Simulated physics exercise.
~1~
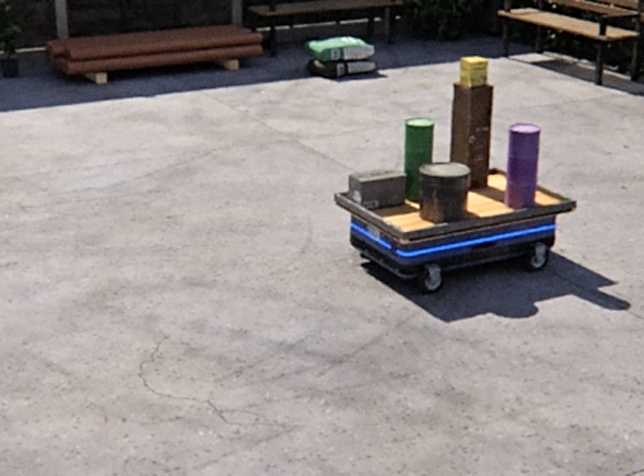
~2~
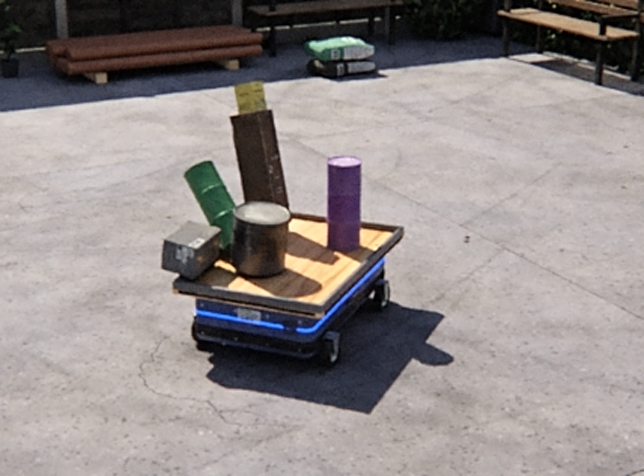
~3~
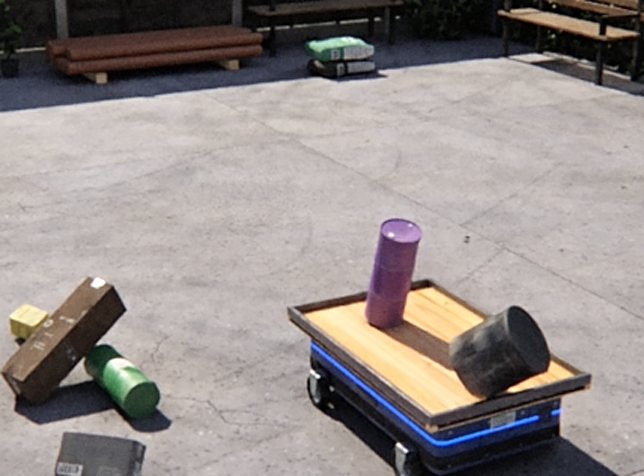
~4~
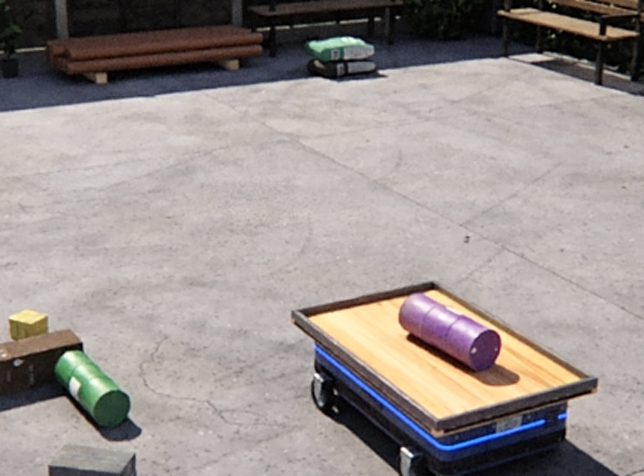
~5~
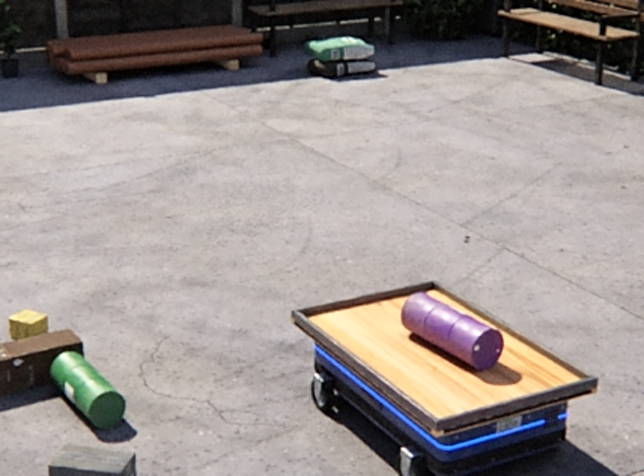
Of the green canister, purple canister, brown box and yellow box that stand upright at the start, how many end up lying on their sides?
All four end up on their sides, with the purple canister still on the cart and the green canister, brown box and yellow box on the ground.
